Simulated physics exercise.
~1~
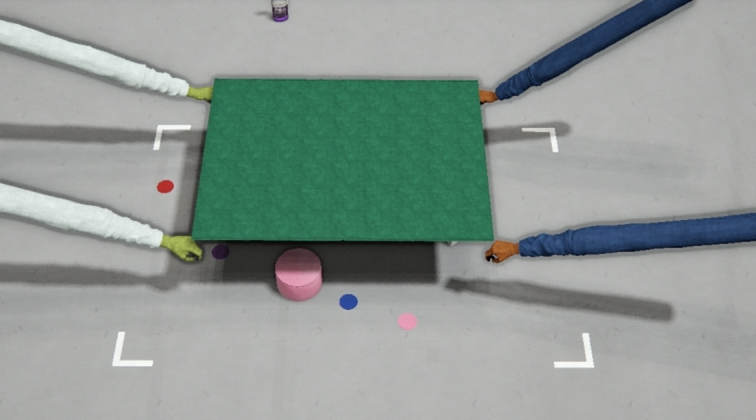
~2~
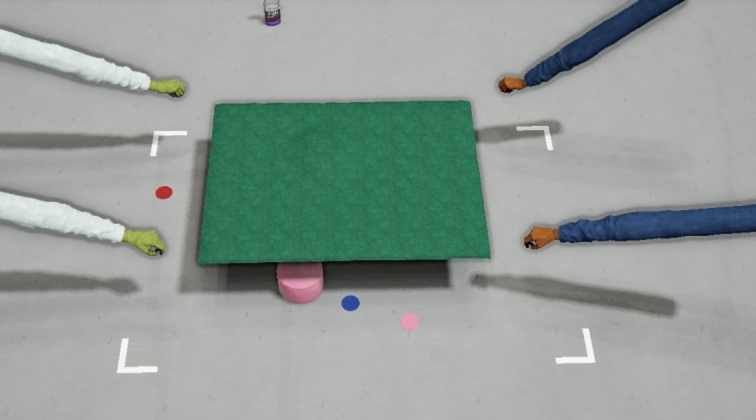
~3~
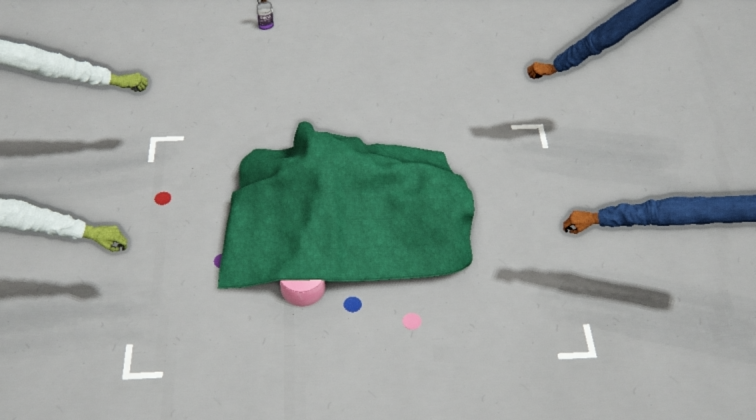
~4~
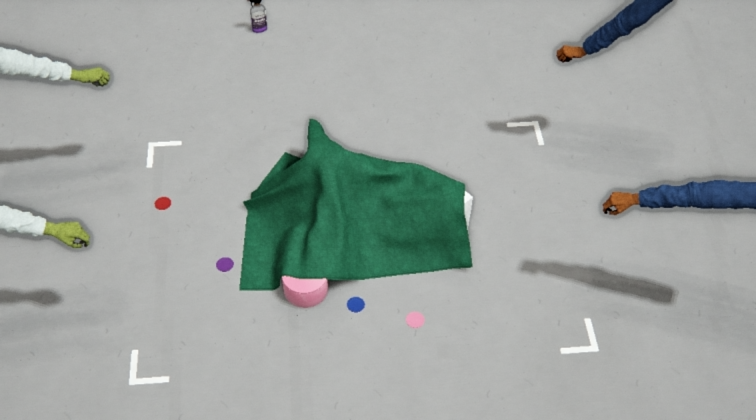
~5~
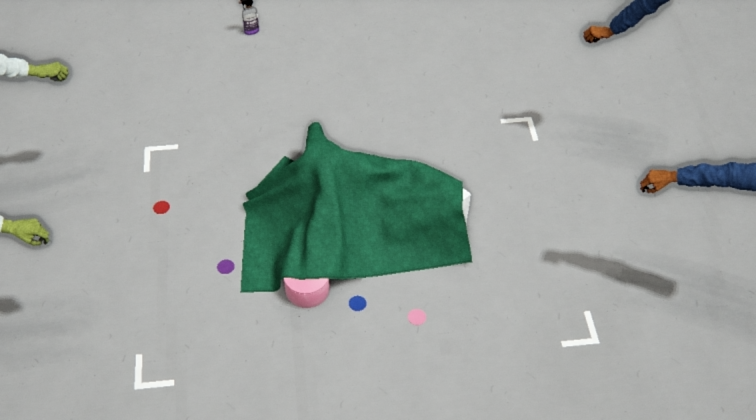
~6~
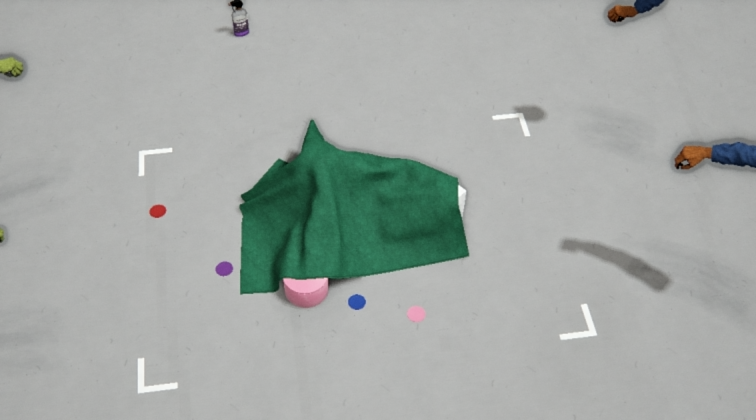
Four hands release a green cloth that drapes over objects, leaving four colored discs uncovered.
